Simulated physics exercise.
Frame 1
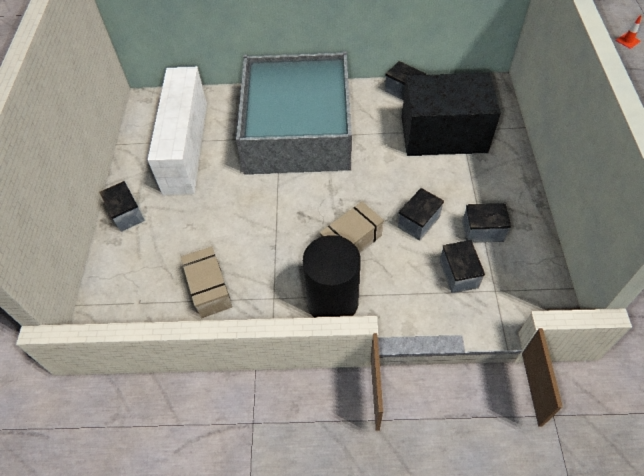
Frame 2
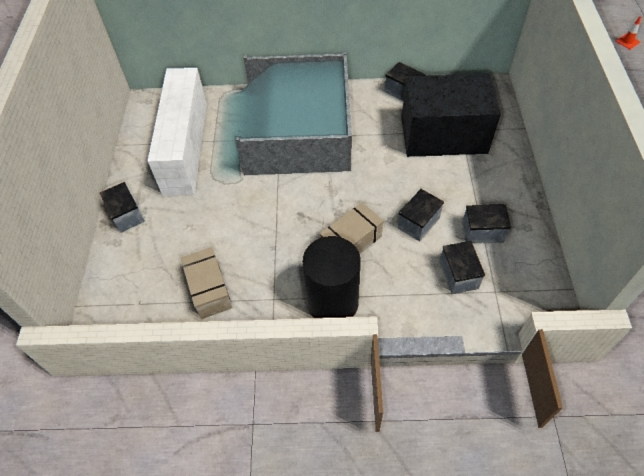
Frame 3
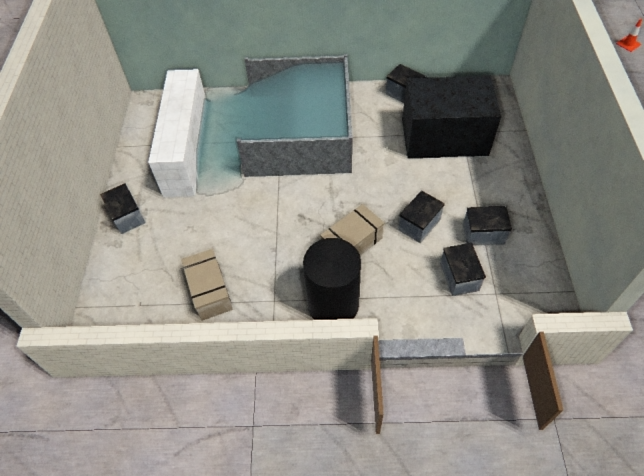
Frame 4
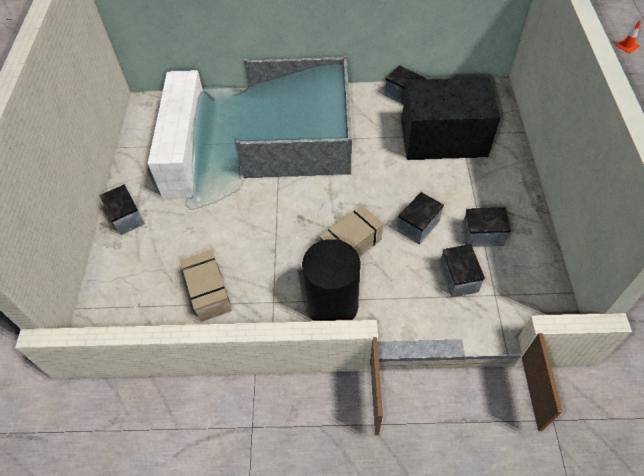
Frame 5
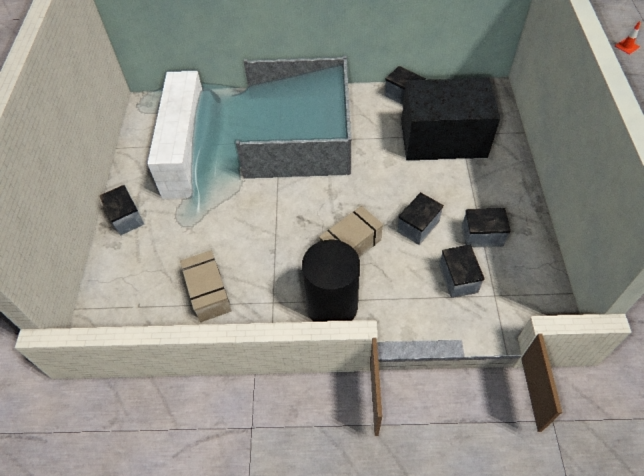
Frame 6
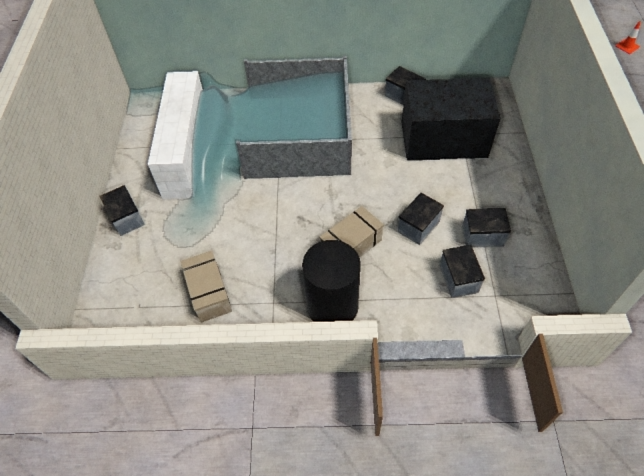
A walled court held a stone tank of water among scattered boxes; its left side opened, and water poured out against the white block, then spread forward across the floor while the boxes stayed still.
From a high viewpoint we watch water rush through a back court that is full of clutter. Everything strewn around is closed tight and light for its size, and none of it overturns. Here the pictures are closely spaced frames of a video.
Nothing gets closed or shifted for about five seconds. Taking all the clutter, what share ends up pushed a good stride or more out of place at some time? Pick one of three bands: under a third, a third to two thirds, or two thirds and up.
Under a third.
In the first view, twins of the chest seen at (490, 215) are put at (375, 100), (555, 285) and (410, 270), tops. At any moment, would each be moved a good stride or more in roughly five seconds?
In that order: Less than that, under that, never so far.
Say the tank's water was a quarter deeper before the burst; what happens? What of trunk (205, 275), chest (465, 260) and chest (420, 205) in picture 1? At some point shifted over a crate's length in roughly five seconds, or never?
First one reached the mark, second one stopped before it, third one stopped before it.
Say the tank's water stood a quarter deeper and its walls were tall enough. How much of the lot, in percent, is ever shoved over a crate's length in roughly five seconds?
I'd say close to 40 per cent of the things.
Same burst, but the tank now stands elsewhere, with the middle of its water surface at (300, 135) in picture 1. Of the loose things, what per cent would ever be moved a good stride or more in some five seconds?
Estimate: Some 30 per cent of them.
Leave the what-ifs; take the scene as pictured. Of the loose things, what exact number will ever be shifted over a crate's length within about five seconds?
By my count, 2.
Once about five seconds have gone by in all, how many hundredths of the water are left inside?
It comes out at 100 parts in a hundred.
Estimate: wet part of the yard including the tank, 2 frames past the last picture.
25 per cent.
A moment on, 0 of 7 are well off their spots; 0 afloat.
Next, 0 of 7 are well off their spots; 0 afloat.
Later, 1 of 7 are well off their spots; 2 afloat.
In the end, 2 of 7 are well off their spots, and 2 have been at some point; 2 afloat.
